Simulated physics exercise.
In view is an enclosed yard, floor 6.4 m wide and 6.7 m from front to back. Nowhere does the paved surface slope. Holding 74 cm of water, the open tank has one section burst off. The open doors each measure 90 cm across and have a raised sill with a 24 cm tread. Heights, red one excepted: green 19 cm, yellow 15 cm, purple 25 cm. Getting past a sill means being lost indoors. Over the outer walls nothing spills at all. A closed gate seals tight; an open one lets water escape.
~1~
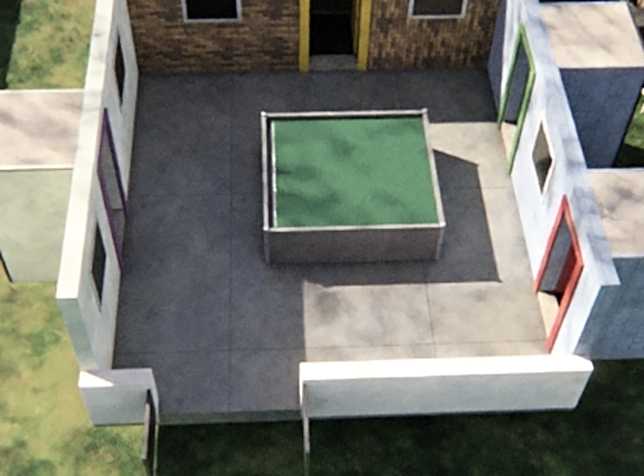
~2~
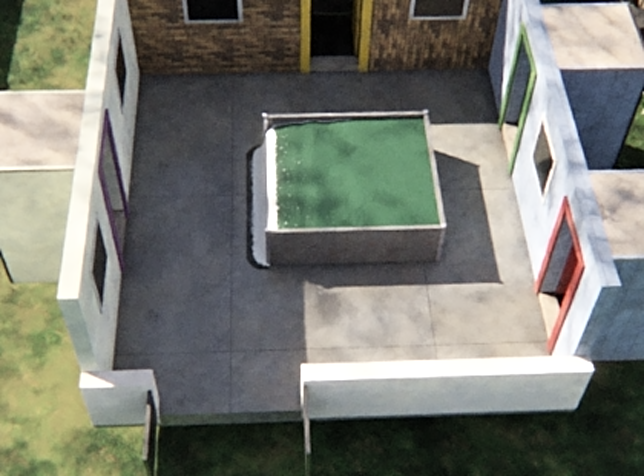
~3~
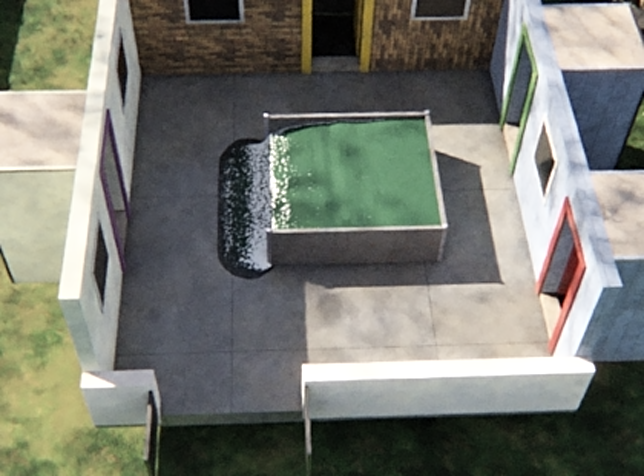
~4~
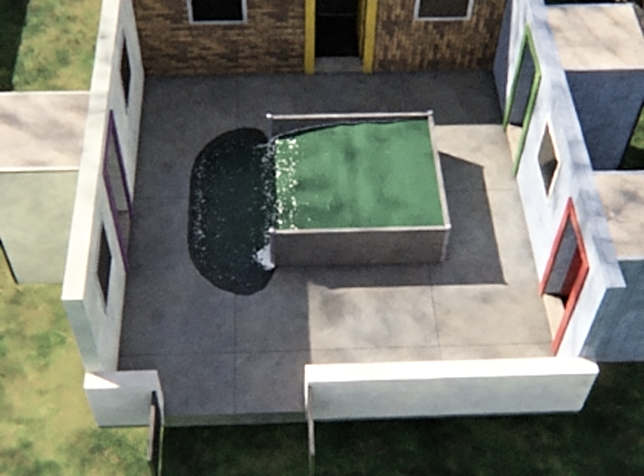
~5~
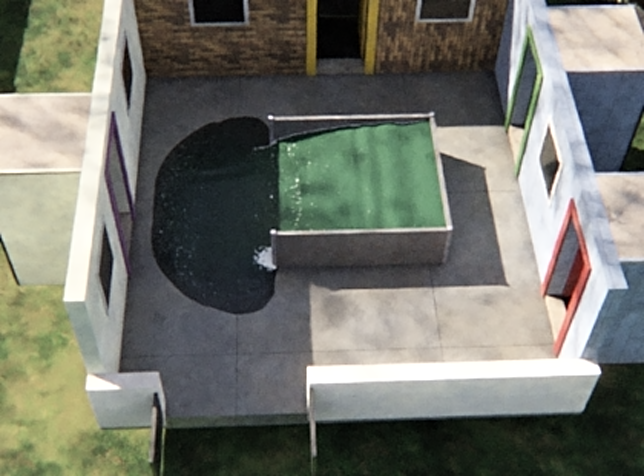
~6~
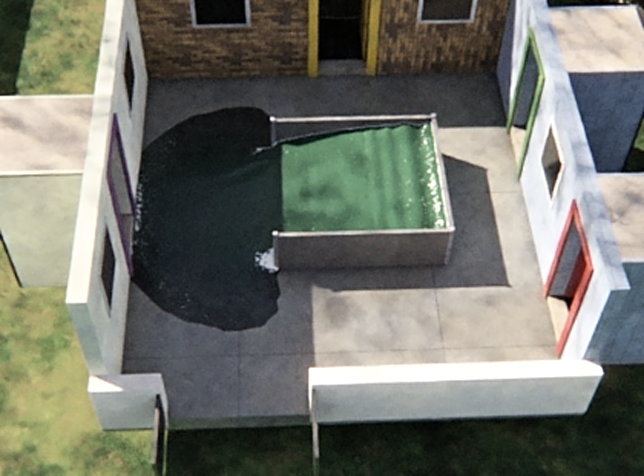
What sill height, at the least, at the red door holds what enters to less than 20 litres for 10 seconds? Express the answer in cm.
A height of roughly 9 cm.
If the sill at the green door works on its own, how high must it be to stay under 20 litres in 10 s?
At the green door it takes roughly 16 centimetres.
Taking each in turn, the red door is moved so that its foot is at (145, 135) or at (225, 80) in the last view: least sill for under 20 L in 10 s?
Around 27 and 22 cm respectively.
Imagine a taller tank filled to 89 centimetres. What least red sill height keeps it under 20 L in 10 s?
Around 12.0 cm high.
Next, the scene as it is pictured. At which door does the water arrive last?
It's the red one.
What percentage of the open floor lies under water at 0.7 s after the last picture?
Near 30 per cent of the open floor.
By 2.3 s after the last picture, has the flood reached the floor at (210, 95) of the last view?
At that moment it's submerged.
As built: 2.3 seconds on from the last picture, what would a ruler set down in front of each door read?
Depth (cm): Green 0 / red 0 / yellow 4 / purple 34.
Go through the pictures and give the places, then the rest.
Still water, 74 cm deep, in the open tank at (349, 171); the red door at (557, 279) is dry, in the first frame.
Water pours out at (269, 195) and has run 0.2 m, to (255, 260); about 9 cm deep outside, 74 cm at the back, in the second frame.
Water pours out at (270, 196) and has run 0.7 m, to (225, 258); about 13 cm deep outside, 74 cm at the back, in the third frame.
The front is at (194, 248), 1.3 m from the gap at (273, 198); 3.5 m2 of floor is wet, 74 cm left at the back, in the fourth frame.
Water pours out at (275, 200) and has run 1.9 m, to (158, 247); about 9 cm deep outside, 74 cm at the back, in the fifth frame.
The front is at (141, 157), 2.3 m from the gap at (277, 202); 8.1 m2 of floor is wet, 67 cm left at the back; 4.3 m in a straight line remain to the red door at (567, 284), in the sixth frame.
Then, 0.7 s after the last picture water covers 30 % of the floor, deepest (48 cm) near (147, 217); it has not reached the red door.
Then, 2.3 s after the last picture water covers 45 % of the floor, deepest (46 cm) near (148, 80); it has not reached the red door.
Then, 9.3 s after the last picture water covers 100 % of the floor, deepest (17 cm) near (387, 396); 14 cm at the red door, 31 litres in over its 8 cm sill.
At the red door as built, the water peaked near 14 cm, 9.3 s after the last picture.
With a sill of 7.5 cm, 37 litres would have come in within the 10 s; with 10 cm, 11 litres. So under 20 litres takes about 9 cm.
